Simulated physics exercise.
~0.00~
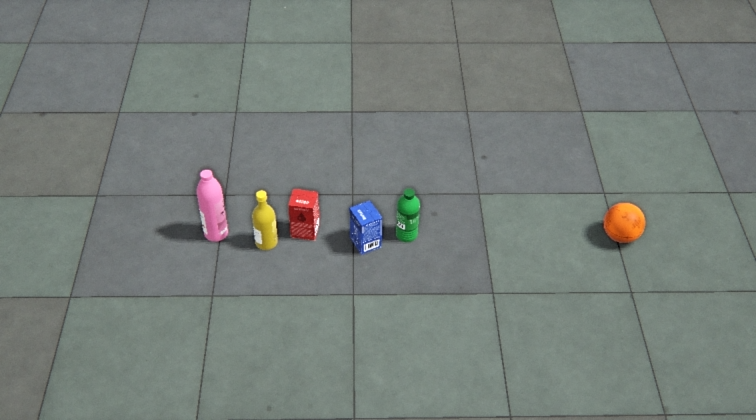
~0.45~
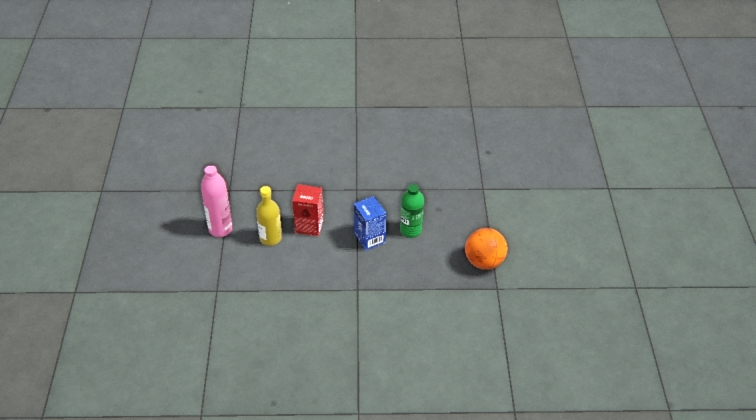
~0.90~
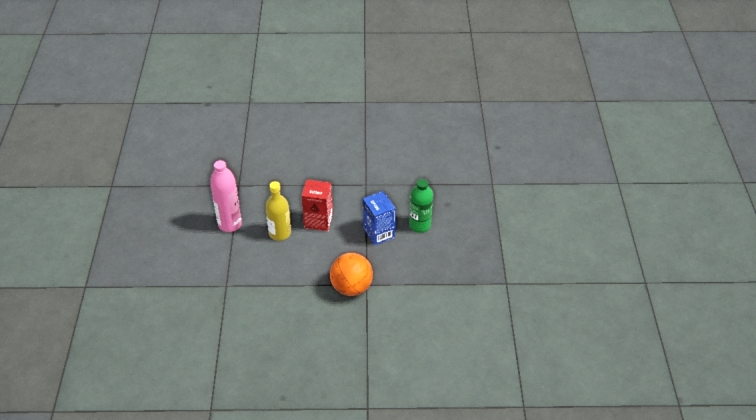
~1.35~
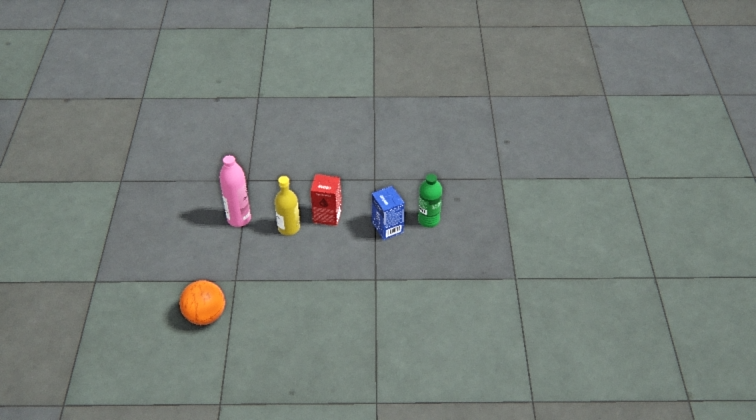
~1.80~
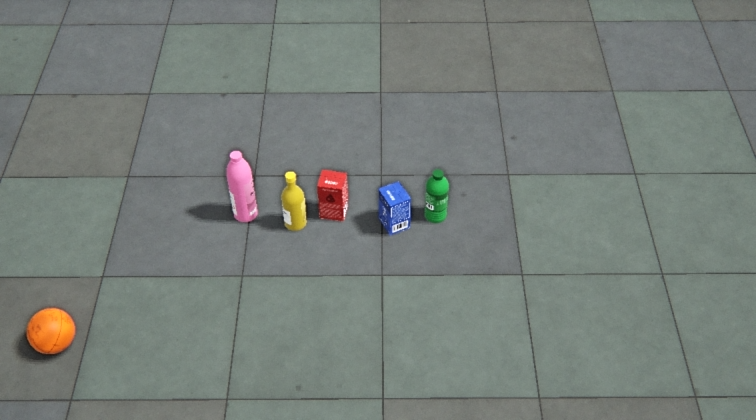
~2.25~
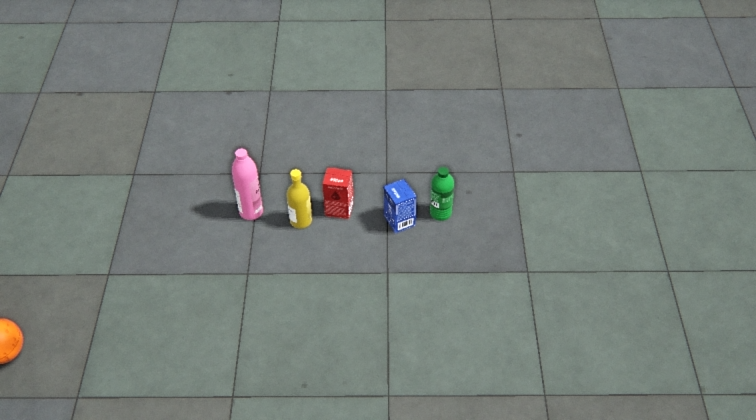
To begin with, a pink bottle, a yellow bottle, a red carton, a blue carton and a green bottle stand in a loose row on a tiled floor, with an orange ball off to their right. The ball rolls left toward them, drifting nearer the viewer as it comes. It passes in front of the green bottle and the cartons without touching them, then moves on past the yellow and pink bottles. The view shifts slightly as it travels. At the end the ball is partly out of sight at the left edge, and all five items are still upright in their places.
